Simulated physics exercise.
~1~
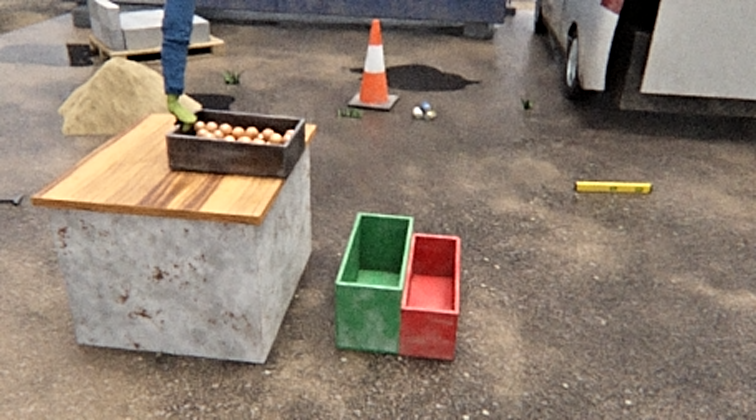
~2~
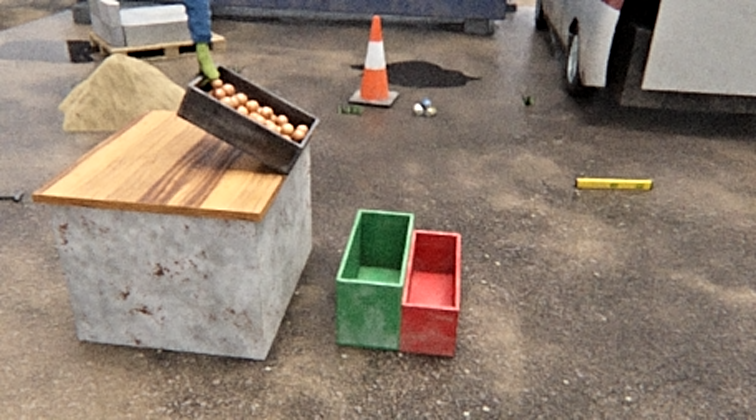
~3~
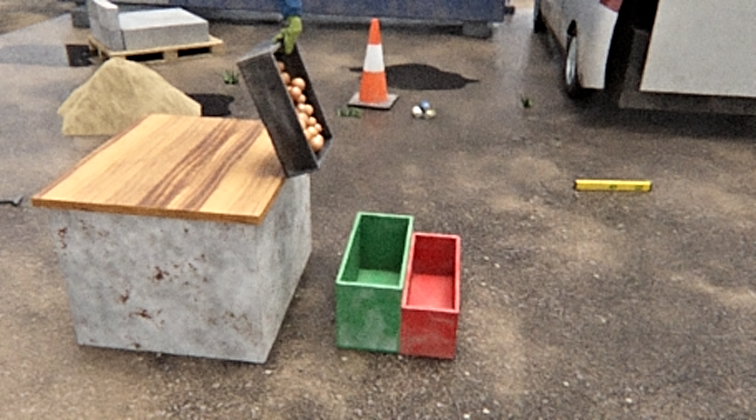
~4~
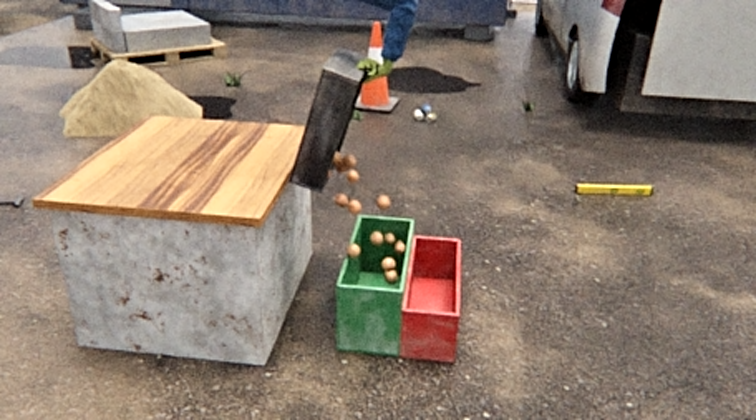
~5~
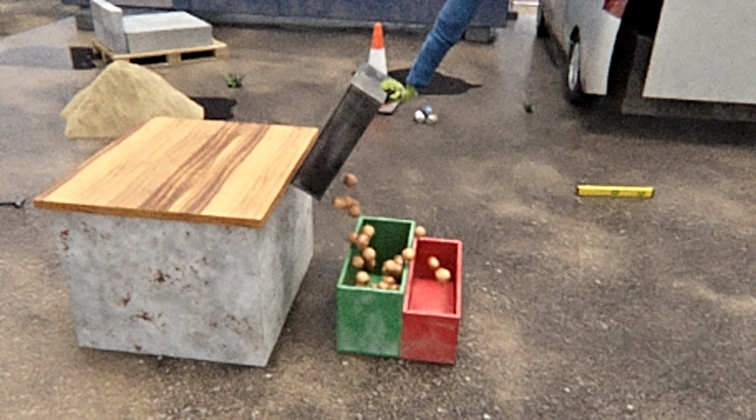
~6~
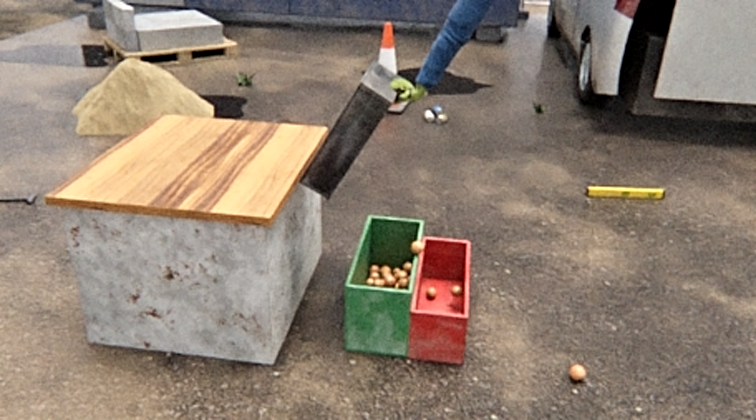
In a paved yard, a gloved hand tips onions from a black box mostly into a green bin.
